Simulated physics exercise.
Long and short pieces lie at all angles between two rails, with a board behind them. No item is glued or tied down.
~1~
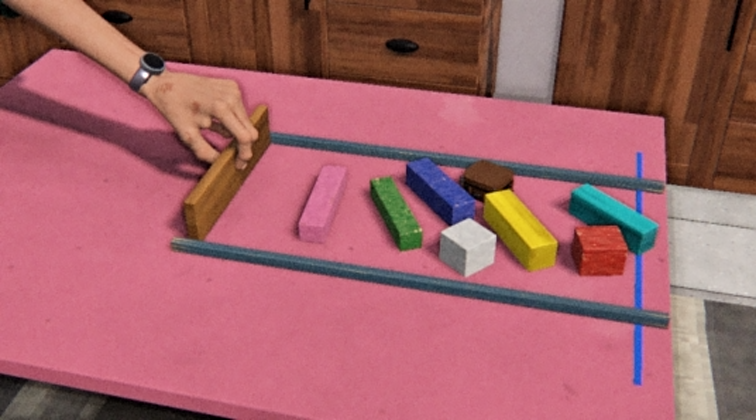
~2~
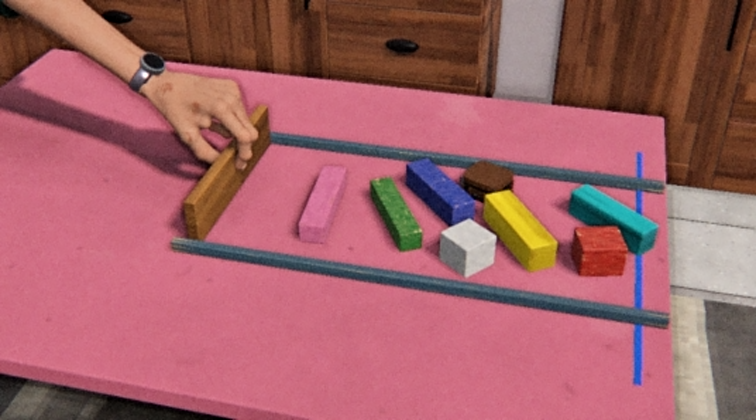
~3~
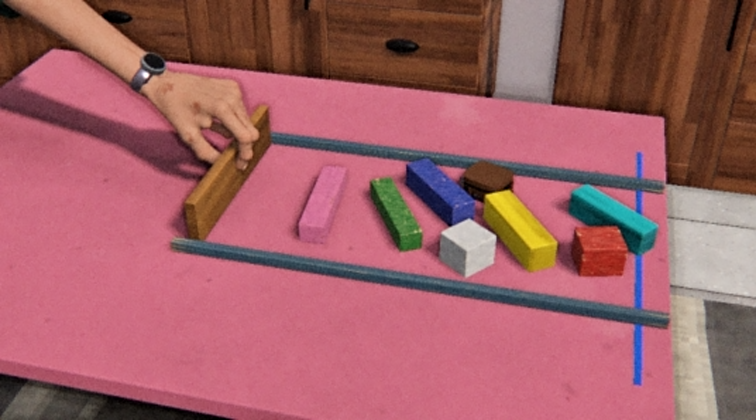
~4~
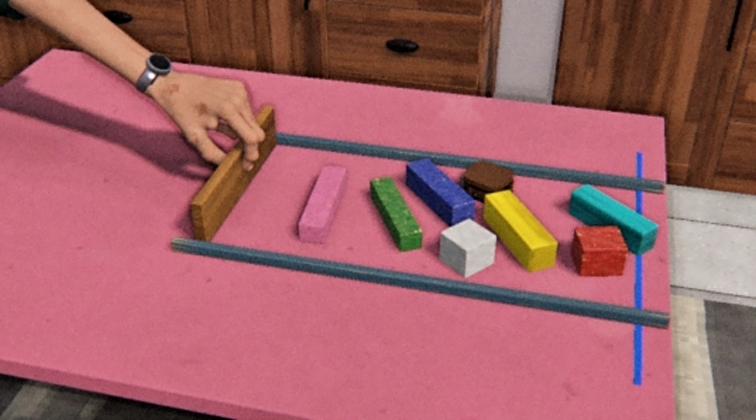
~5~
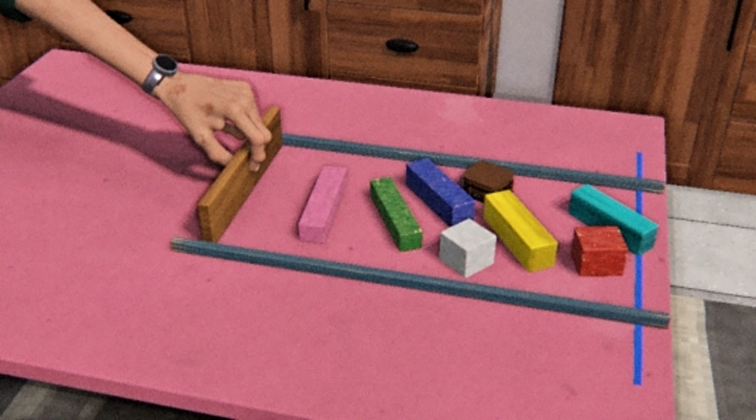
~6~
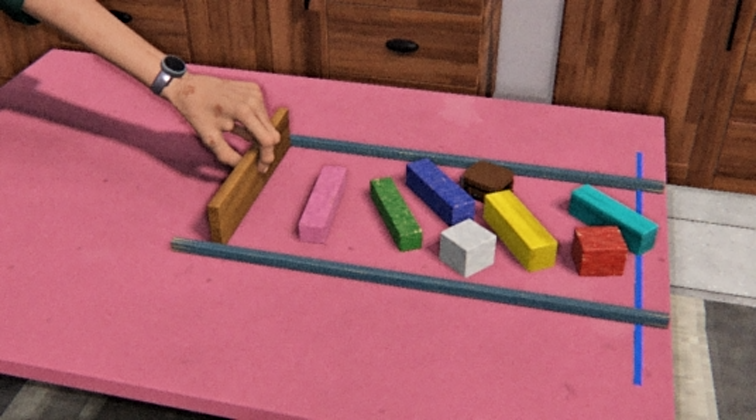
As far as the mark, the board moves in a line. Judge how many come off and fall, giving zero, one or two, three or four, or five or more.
Number falling: Five or more.
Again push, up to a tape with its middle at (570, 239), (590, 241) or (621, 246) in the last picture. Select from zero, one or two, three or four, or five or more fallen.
3 or 4; three or four; 5 or more.
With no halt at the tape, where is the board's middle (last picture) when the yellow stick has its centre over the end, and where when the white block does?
When the yellow stick crosses, the middle is near (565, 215); when the white block crosses, near (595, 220).
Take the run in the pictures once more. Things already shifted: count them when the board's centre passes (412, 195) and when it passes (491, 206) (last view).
Respectively 6 and 8.
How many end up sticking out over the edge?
The count is 0.
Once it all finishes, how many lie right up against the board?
So the total is 1.
Soon after, none off yet; turquoise stick at rest near (612, 219); red block at rest near (599, 252); yellow stick at rest near (523, 230).
At rest, the number that fall off is five or more; fallen, green bar, blue bar, white block, brown case, yellow stick, red block and turquoise stick.
